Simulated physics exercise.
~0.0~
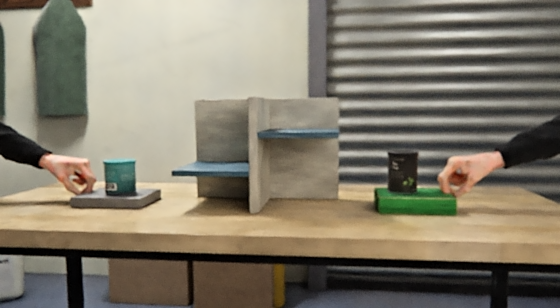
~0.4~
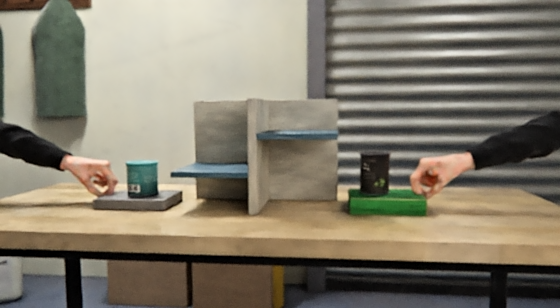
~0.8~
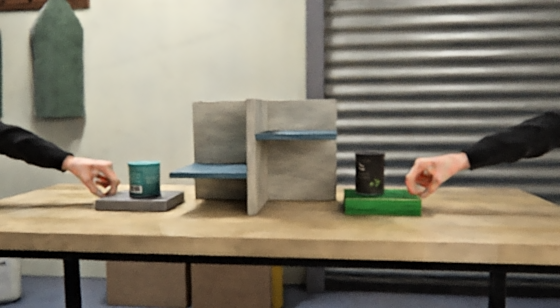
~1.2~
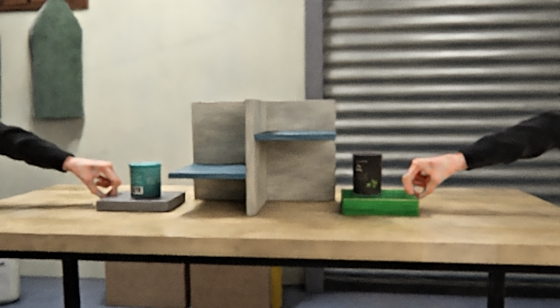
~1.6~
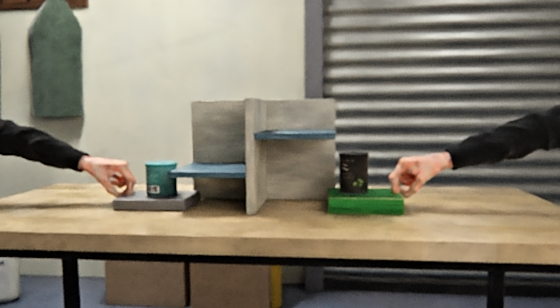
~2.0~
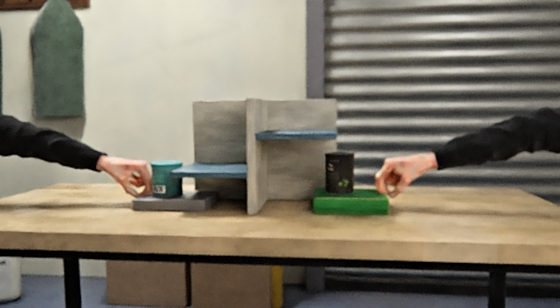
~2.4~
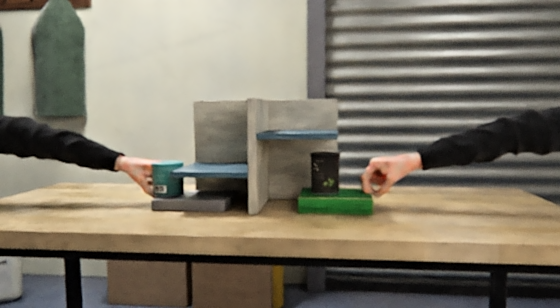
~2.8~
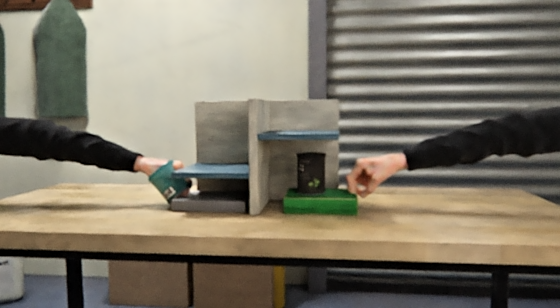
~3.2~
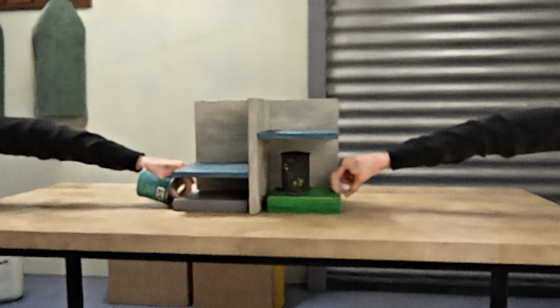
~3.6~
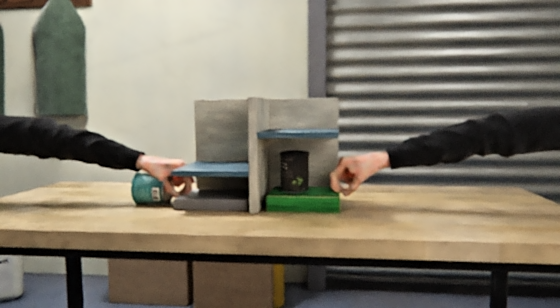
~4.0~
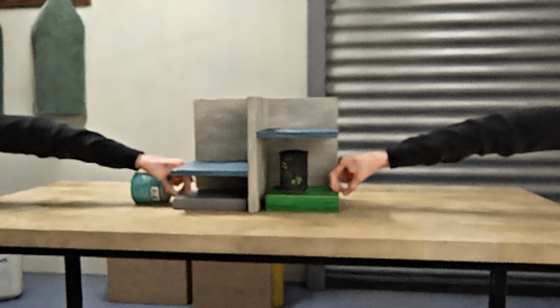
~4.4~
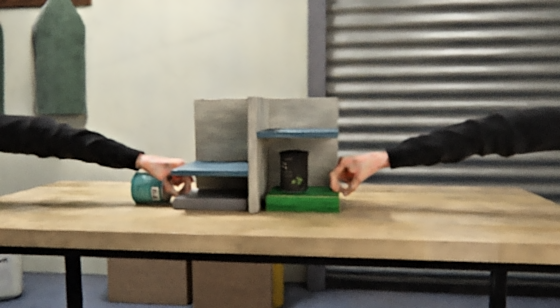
Turquoise pot and black tin pushed inward by two hands, the pot tipping off its grey tray, the tin sliding under upright.
